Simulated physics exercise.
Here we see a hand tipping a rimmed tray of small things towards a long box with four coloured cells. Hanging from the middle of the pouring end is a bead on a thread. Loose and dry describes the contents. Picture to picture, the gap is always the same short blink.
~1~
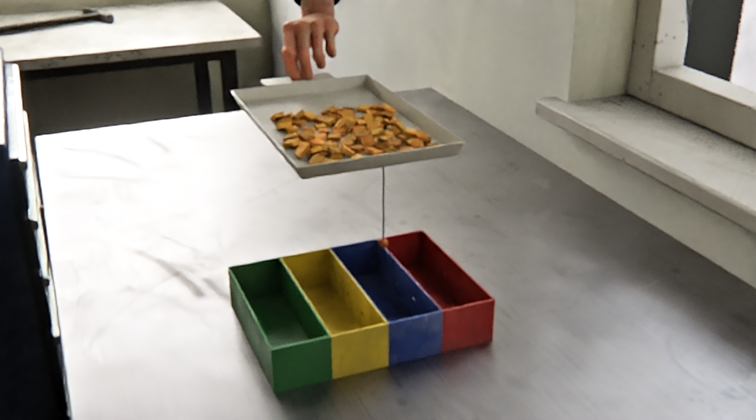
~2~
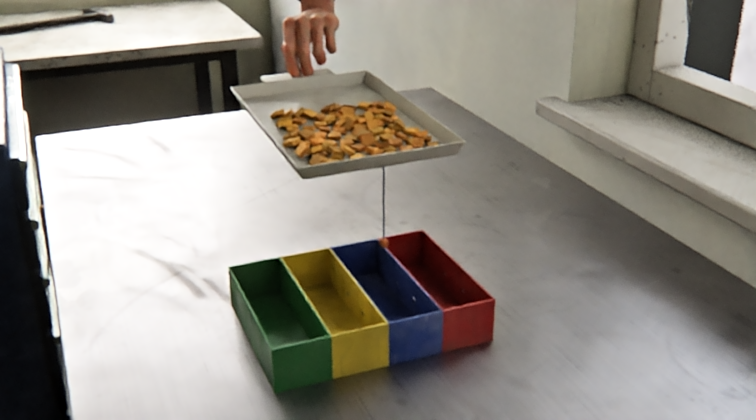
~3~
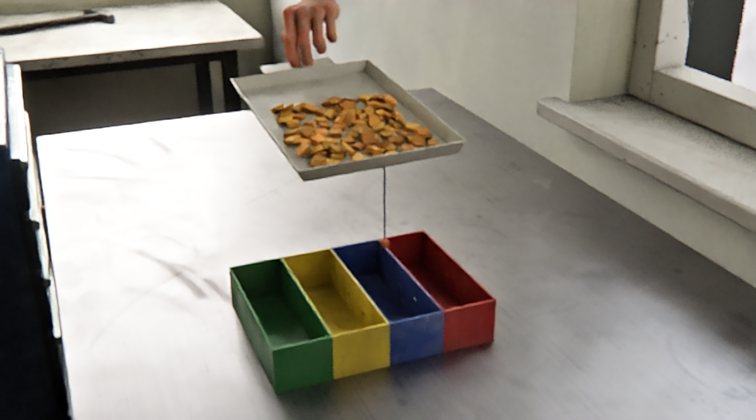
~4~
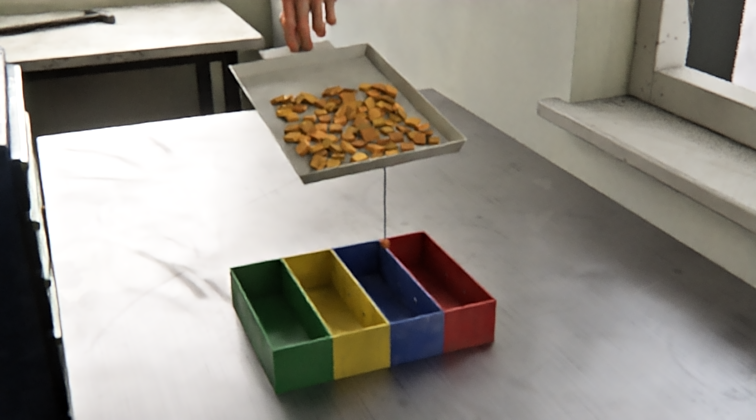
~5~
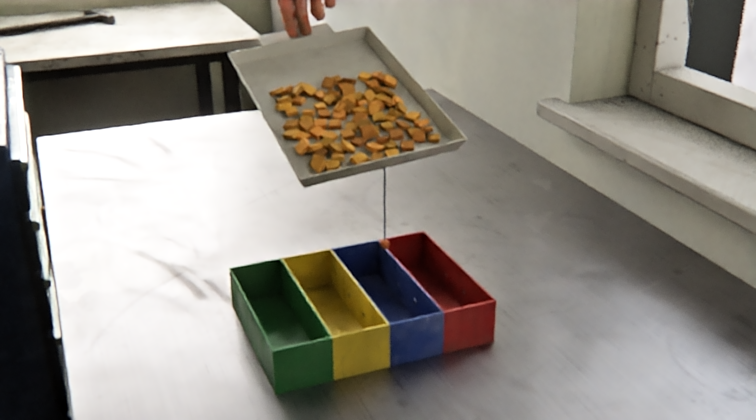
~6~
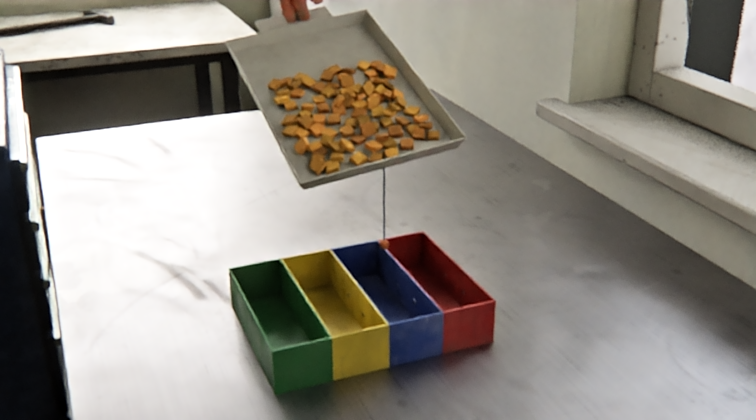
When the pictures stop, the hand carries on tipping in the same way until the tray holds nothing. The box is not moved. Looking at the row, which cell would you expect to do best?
I would expect the yellow cell to do best.
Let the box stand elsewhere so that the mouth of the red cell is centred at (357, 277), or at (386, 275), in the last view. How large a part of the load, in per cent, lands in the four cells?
You'd get near 90 percent first and near 100 percent next.
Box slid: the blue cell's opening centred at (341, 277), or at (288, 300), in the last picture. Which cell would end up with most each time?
First try: That blue cell; second try: Red.
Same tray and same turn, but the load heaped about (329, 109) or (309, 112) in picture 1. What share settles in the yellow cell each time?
First case: Close to 60 %; second case: Close to 60 %.
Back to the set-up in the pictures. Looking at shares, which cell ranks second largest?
That's the blue cell.
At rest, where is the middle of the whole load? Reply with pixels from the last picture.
I'd place the middle at about (331, 313).
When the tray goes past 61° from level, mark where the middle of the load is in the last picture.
Roughly at (349, 151).
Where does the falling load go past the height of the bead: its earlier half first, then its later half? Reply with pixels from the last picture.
I'd say around (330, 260) at first, then around (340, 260).
Just after the last frame, tray tipped steeply; almost all on the tray; just a few falling or outside the box.
A moment on, tray tipped right over; just a few on the tray; roughly half in the yellow cell; roughly a quarter in the blue cell; about a tenth in the green cell; just a few in the red cell; about a tenth falling or outside the box.
Further on, tray tipped past a quarter turn; roughly two thirds in the yellow cell; roughly a quarter in the blue cell; about a tenth in the green cell; just a few in the red cell; just a few falling or outside the box.
When it is over, tray tipped past a quarter turn; roughly two thirds in the yellow cell; roughly a quarter in the blue cell; about a tenth in the green cell; just a few in the red cell; just a few outside the box.
